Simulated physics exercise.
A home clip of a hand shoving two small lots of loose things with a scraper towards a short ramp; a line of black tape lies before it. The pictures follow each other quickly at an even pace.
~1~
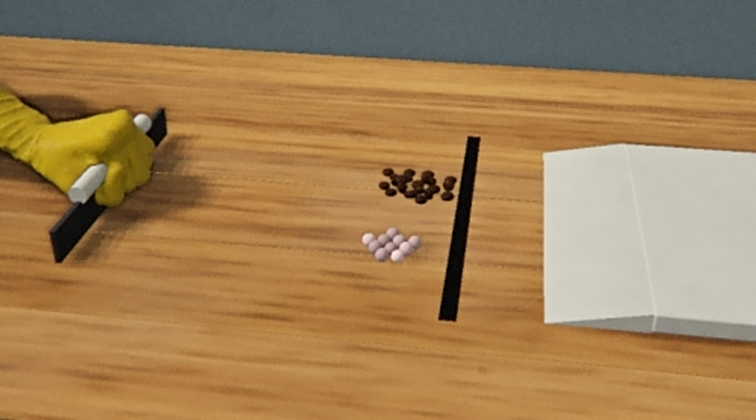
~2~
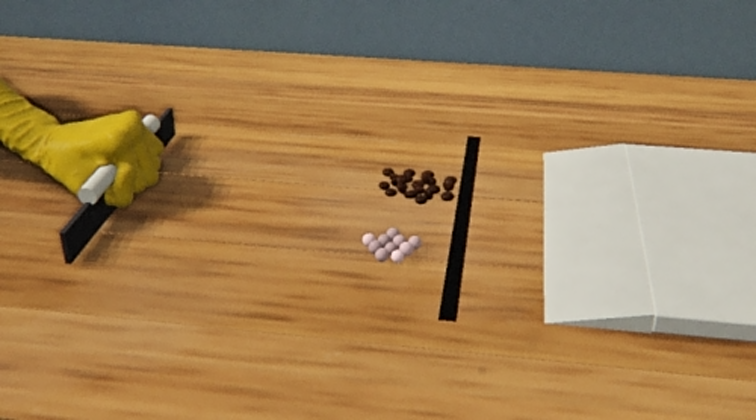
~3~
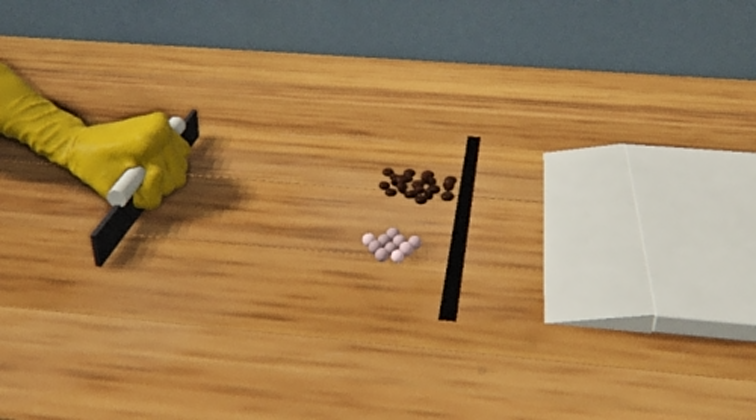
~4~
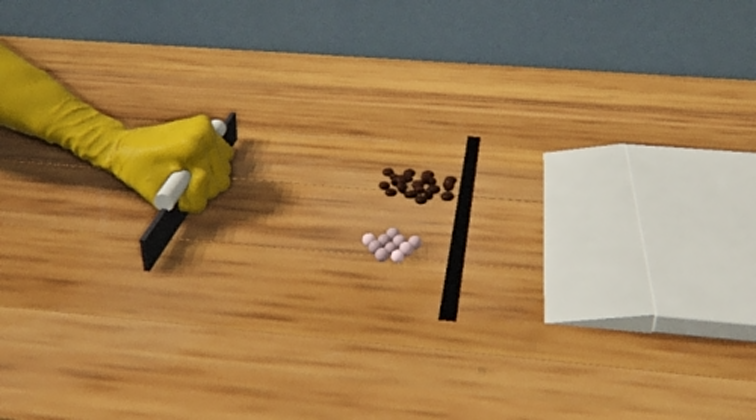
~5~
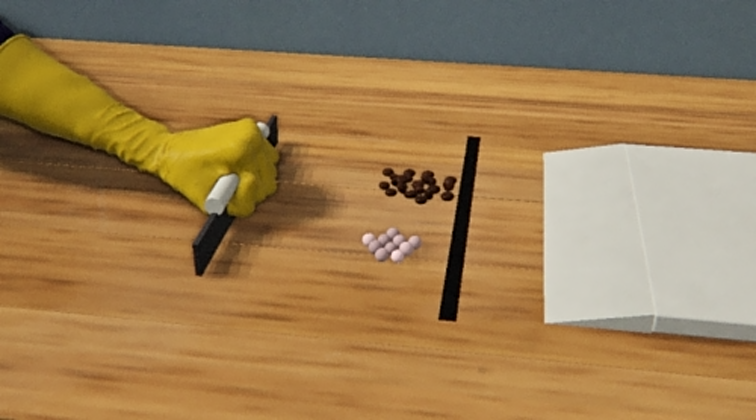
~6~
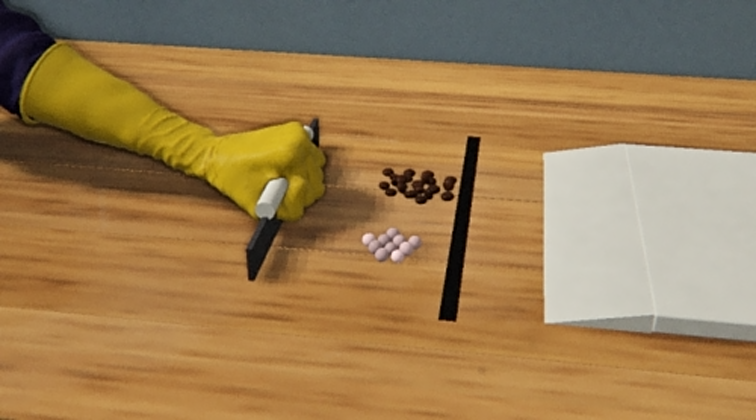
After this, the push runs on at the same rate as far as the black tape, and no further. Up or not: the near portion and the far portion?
Here the near portion lands some on top while the far portion gets none up.
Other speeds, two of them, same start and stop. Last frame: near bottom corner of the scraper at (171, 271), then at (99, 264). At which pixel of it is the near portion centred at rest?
Around (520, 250) for one pace and around (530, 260) for the other, in that order.
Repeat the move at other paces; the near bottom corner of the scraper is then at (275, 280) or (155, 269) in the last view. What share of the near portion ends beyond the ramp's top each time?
100 per cent, then 0 per cent.
Then, 0.13 s later than the last frame, scraper still moving, near (394, 183); near portion every one short of the ramp; far portion every one short of the ramp.
Then, 0.28 s later than the last frame, scraper stopped at the black tape; near portion roughly half on the ramp, roughly half short of the ramp; far portion every one short of the ramp.
Then, 0.56 s later than the last frame, scraper stopped at the black tape; near portion every one past the top; far portion roughly a quarter on the ramp, the larger part short of the ramp.
When it is over, scraper stopped at the black tape; near portion every one past the top; far portion not one past the top, roughly a quarter on the ramp, the larger part short of the ramp.
